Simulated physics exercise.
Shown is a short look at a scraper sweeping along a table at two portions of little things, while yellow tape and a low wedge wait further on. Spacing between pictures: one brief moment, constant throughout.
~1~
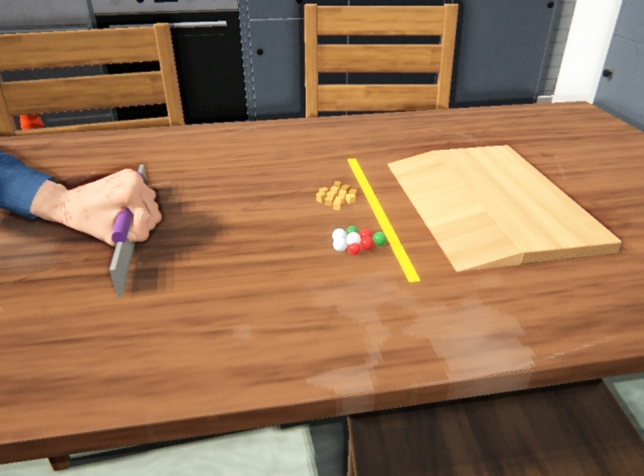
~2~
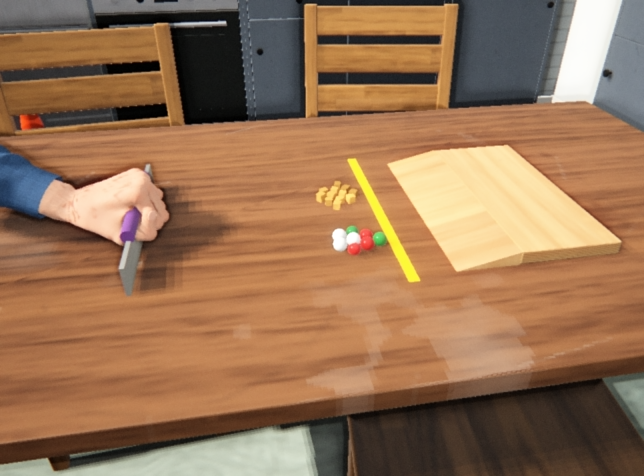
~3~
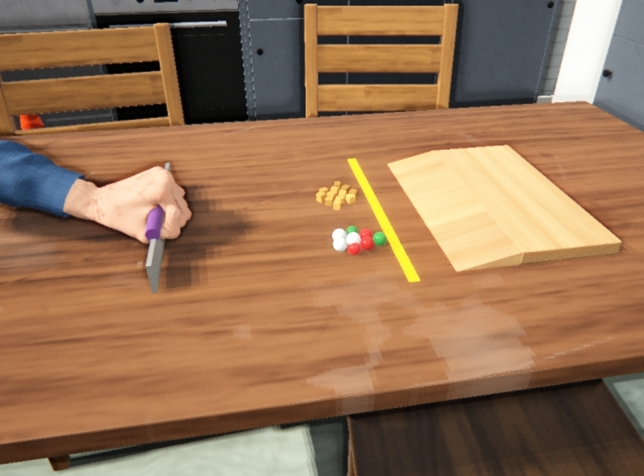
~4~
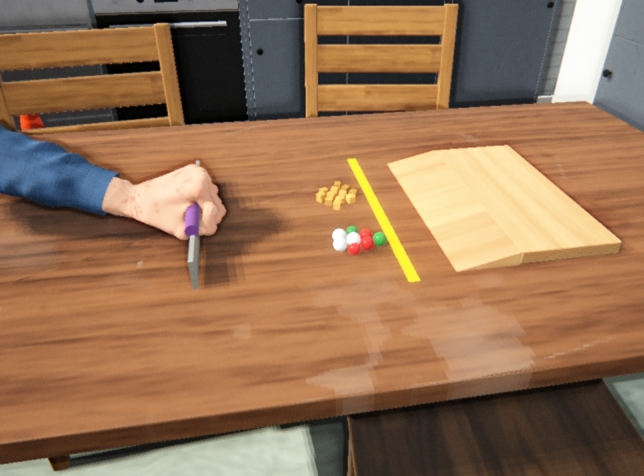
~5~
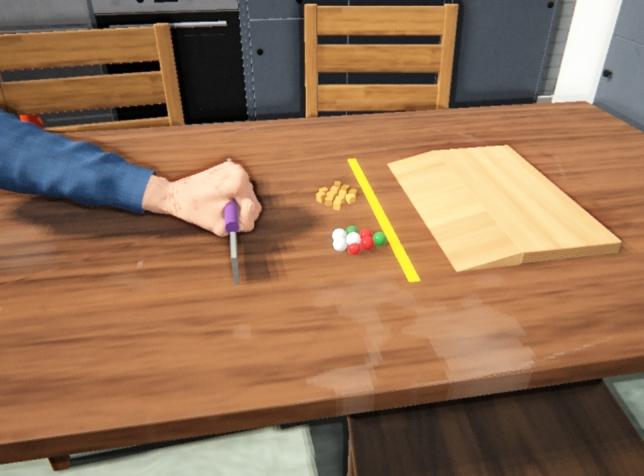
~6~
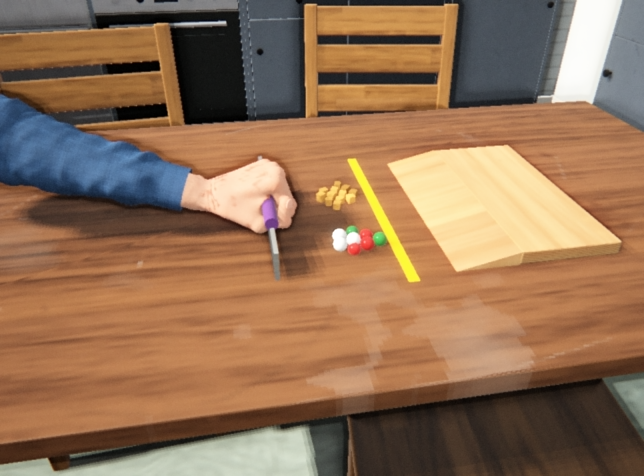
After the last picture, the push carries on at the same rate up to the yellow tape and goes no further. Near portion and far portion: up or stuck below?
Near portion - up; far portion - stuck below.
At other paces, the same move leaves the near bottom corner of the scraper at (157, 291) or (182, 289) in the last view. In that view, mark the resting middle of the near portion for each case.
Try 1: Near (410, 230). Try 2: Near (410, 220).
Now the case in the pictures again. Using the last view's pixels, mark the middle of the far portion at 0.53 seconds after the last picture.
In the last picture's pixels, the middle is around (414, 185).
Then, 0.12 s on from there, scraper still moving, near (338, 191); near portion the whole lot short of the ramp; far portion the whole lot short of the ramp.
Then, 0.25 s on from there, scraper stopped at the yellow tape; near portion near a third on the ramp, near two thirds short of the ramp; far portion a little on the ramp, all but a few short of the ramp.
Then, 0.53 s on from there, scraper stopped at the yellow tape; near portion the bulk past the top, a little on the ramp; far portion the bulk on the ramp, near a quarter short of the ramp.
In the end, scraper stopped at the yellow tape; near portion the bulk past the top, a little short of the ramp; far portion none at all past the top, near two thirds on the ramp, near a third short of the ramp.
